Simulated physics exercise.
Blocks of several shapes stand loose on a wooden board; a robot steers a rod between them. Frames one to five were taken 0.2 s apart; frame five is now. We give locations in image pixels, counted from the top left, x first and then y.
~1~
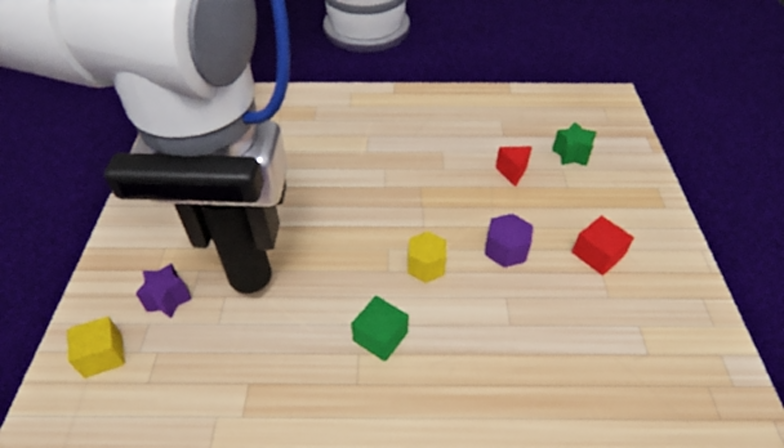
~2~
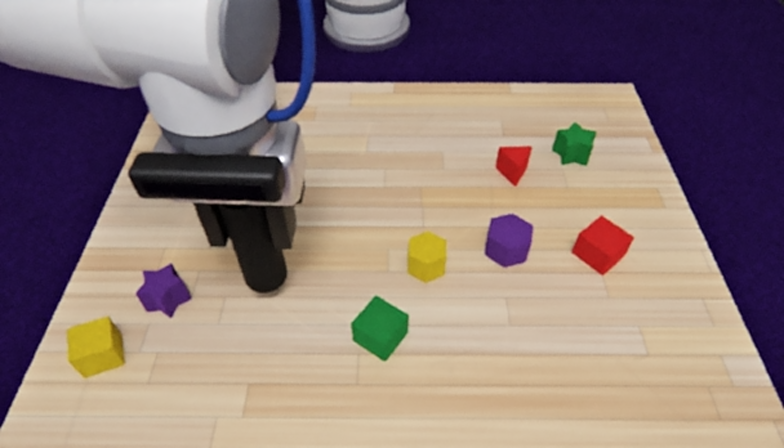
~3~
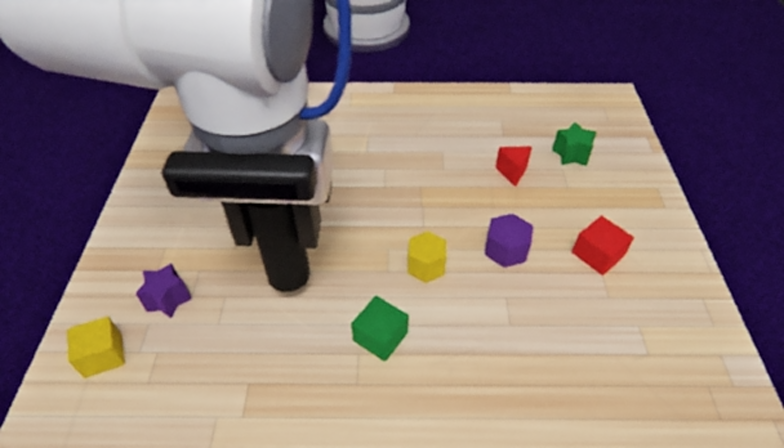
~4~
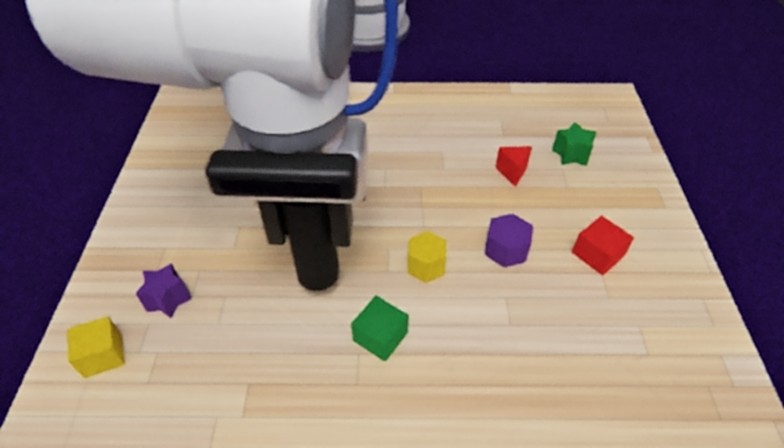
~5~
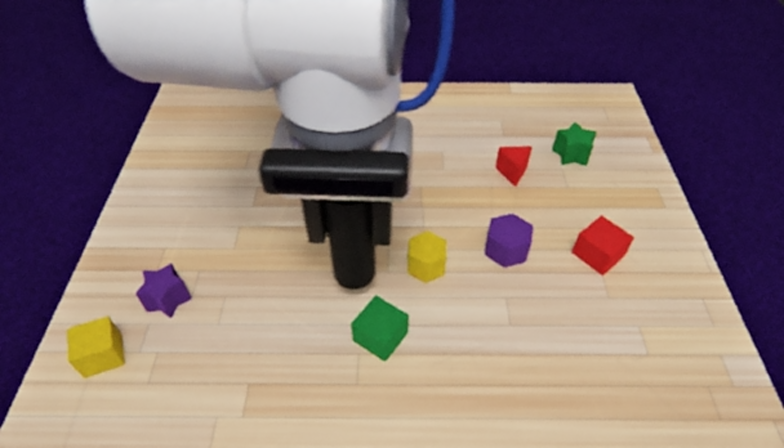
A light wooden board against a dark purple background is seen from above at an angle, from a camera that stays still. A purple star and a yellow cube sit at left, a green cube and yellow hexagonal block near the middle, and a purple hexagonal block, red cube, red triangular block and green star at right. The white robot arm moves its black rod steadily rightward from beside the purple star to just left of the yellow hexagonal block, while every block stays still.
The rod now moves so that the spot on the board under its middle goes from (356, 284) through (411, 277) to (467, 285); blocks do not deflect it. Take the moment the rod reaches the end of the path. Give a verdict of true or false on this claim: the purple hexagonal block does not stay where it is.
Verdict: False.
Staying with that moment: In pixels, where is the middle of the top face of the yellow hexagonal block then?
At roughly (471, 234).
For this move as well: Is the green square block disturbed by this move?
Left in place.
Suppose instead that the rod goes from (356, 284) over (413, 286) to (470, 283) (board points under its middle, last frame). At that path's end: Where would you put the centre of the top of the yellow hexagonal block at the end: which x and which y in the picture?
For the centre of its top, I'd go with (466, 233).
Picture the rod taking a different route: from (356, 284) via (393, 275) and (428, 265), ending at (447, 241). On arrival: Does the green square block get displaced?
That would be a no.
The first path, step by step. One third of the way, rod (394, 268); yellow hexagonal block (433, 245).
Two thirds of the way, rod (431, 268); yellow hexagonal block (459, 237), turned 40° anticlockwise.
At the end, rod (468, 275); green square block unmoved; yellow hexagonal block (471, 234), turned 75° anticlockwise; purple hexagonal block unmoved.
